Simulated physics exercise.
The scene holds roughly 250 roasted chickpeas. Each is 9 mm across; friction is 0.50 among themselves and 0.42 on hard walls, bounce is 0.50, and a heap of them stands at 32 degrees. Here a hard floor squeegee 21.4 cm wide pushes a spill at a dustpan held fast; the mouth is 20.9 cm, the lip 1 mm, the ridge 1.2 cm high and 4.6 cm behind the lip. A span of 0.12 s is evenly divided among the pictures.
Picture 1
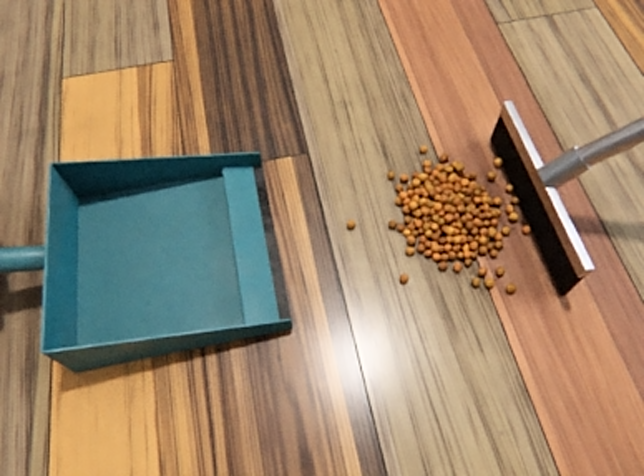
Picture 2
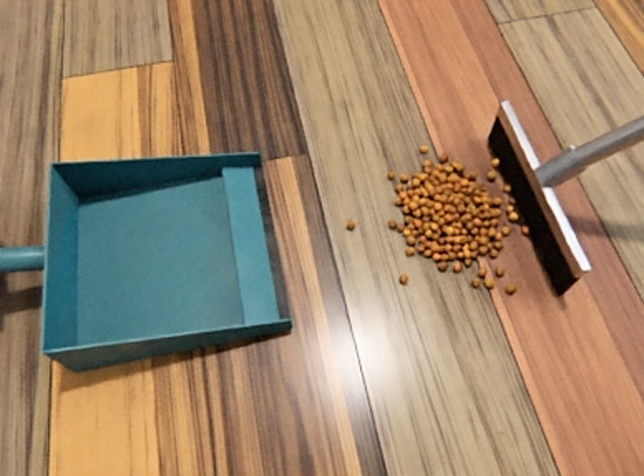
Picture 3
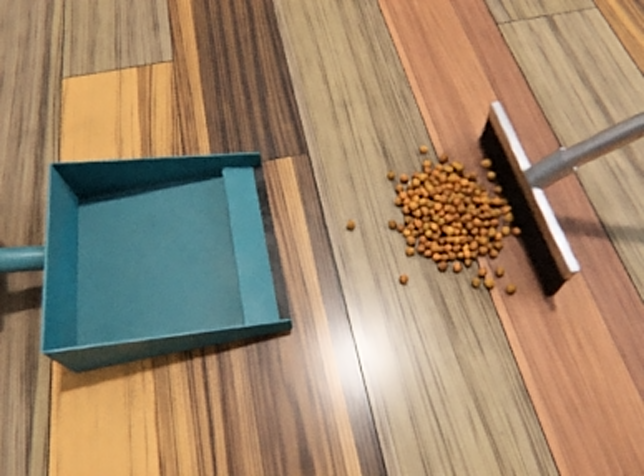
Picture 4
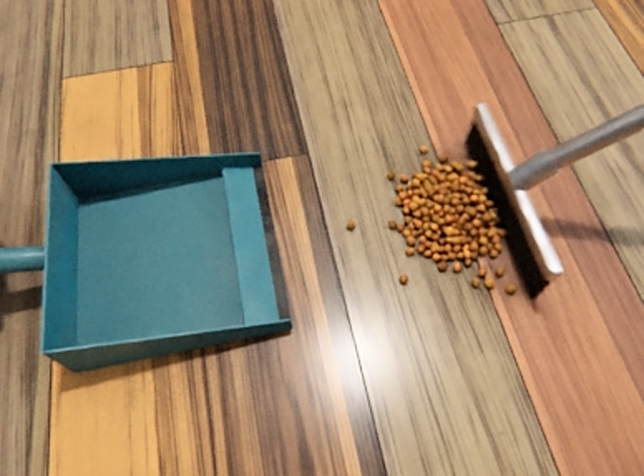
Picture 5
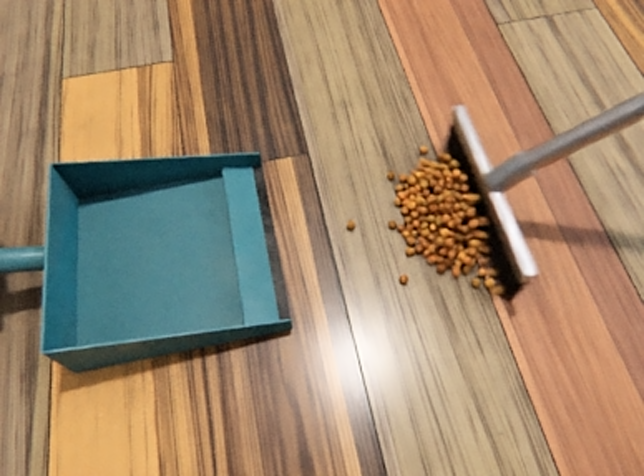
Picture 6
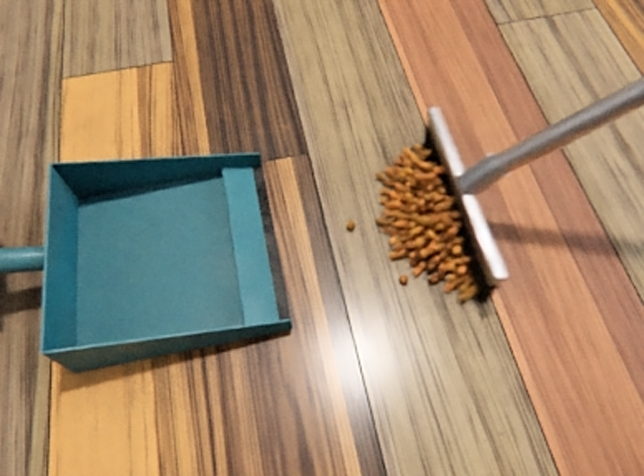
A long-handled squeegee slid left across a striped wooden floor, met a heap of small round brown pieces and pushed them a short way left, while a teal dustpan stayed still.
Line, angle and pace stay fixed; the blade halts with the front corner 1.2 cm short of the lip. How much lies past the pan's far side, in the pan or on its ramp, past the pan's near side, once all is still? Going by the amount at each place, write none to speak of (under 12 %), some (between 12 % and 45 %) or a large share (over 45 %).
Far side: None to speak of, pan: A large share, near side: None to speak of.
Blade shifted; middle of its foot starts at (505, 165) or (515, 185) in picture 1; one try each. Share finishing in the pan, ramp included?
I'd put it near 60 per cent for the first and near 65 per cent for the second.
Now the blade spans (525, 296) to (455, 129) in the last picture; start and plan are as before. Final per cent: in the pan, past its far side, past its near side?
Pan 65 % / far 5 % / near 10 %.
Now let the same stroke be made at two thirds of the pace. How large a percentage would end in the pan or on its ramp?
I'd put it at close to 70 per cent.
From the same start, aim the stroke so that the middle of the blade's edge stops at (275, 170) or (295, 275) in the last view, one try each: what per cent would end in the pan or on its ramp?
Around 60 per cent, and around 70 per cent.
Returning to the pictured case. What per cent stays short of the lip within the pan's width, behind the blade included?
15 %.
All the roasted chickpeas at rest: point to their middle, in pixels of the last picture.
Somewhere around (198, 242) in the final frame.
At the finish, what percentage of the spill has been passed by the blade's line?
Around 0 per cent.
Then, 0.09 s after the last picture, middle of the blade 9 cm from the lip; 0 % over the lip, far side 5 %, near side 5 %.
Then, 0.16 s after the last picture, middle of the blade 3 cm from the lip; 40 % over the lip, far side 5 %, near side 5 %.
Then, 0.36 s after the last picture, middle of the blade 1 cm from the lip; 80 % over the lip, far side 5 %, near side 5 %.
In the end, far side 5 %, pan 75 %, near side 5 %, in front of the lip or behind the blade 15 %.
